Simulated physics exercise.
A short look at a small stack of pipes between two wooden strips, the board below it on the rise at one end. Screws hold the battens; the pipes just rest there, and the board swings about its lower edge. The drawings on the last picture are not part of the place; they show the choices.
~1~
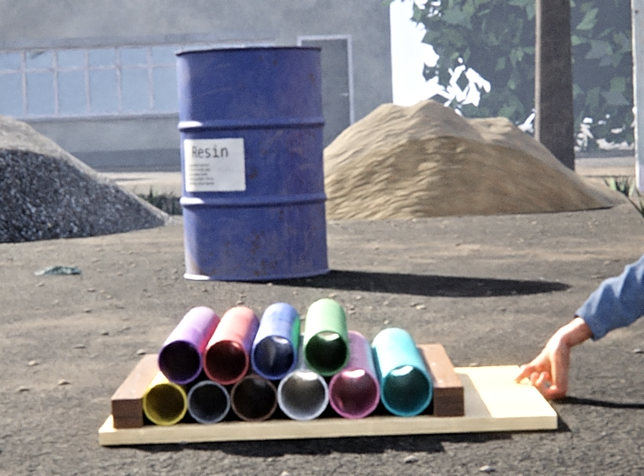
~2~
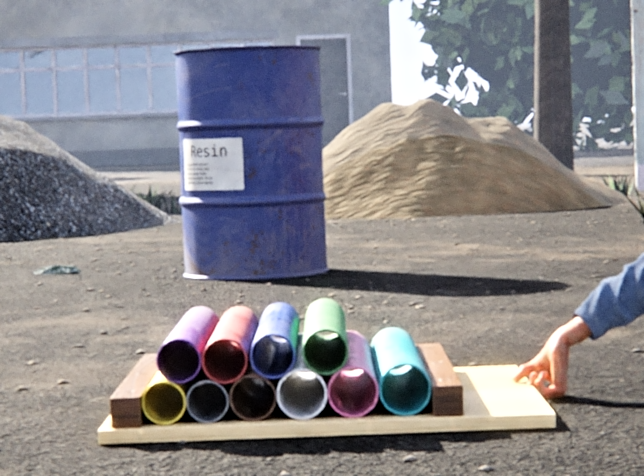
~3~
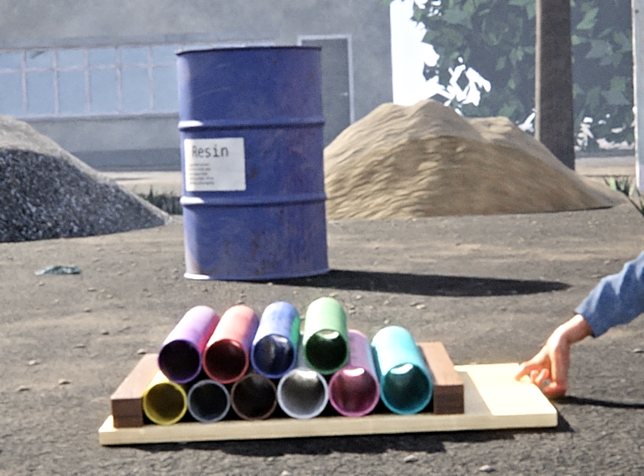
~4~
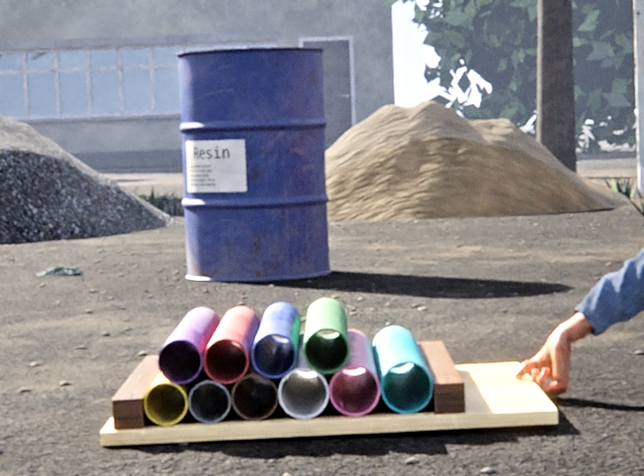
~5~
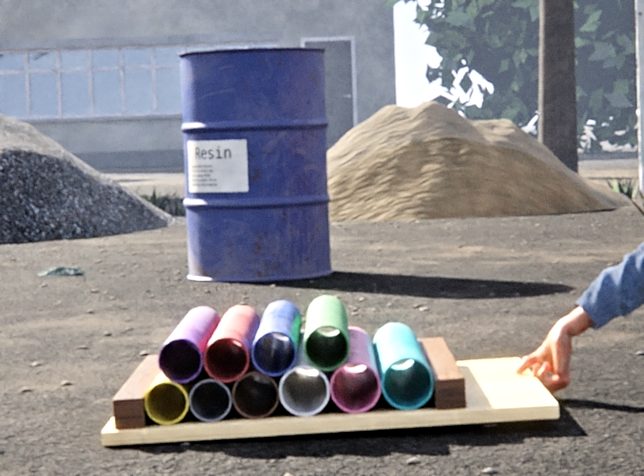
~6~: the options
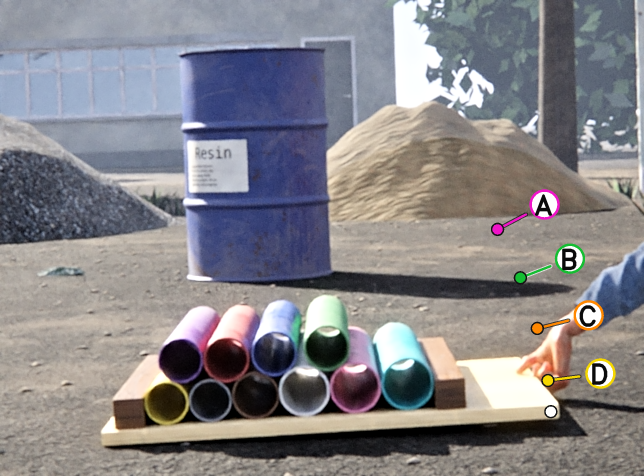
Stacked coloured pipes resting between wooden strips on a board, a hand at its right end raising it very slightly.
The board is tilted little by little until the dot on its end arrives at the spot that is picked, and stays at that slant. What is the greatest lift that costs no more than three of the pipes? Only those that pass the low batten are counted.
Up to A.
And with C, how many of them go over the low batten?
It comes to none.
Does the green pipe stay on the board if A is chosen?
The green pipe: Yes.
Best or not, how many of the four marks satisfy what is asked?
The number is four.
On the marked copy, A at (497, 229); B at (520, 278); C at (537, 329); D at (548, 380); the white dot at (551, 412).
Taking A. A third of the way, board at 16°.
Two thirds of the way, board at 26°.
When it is over, board at 26°, two over the low batten (red, purple).
As for the rest, B none over the low batten; C none over the low batten; D none over the low batten.
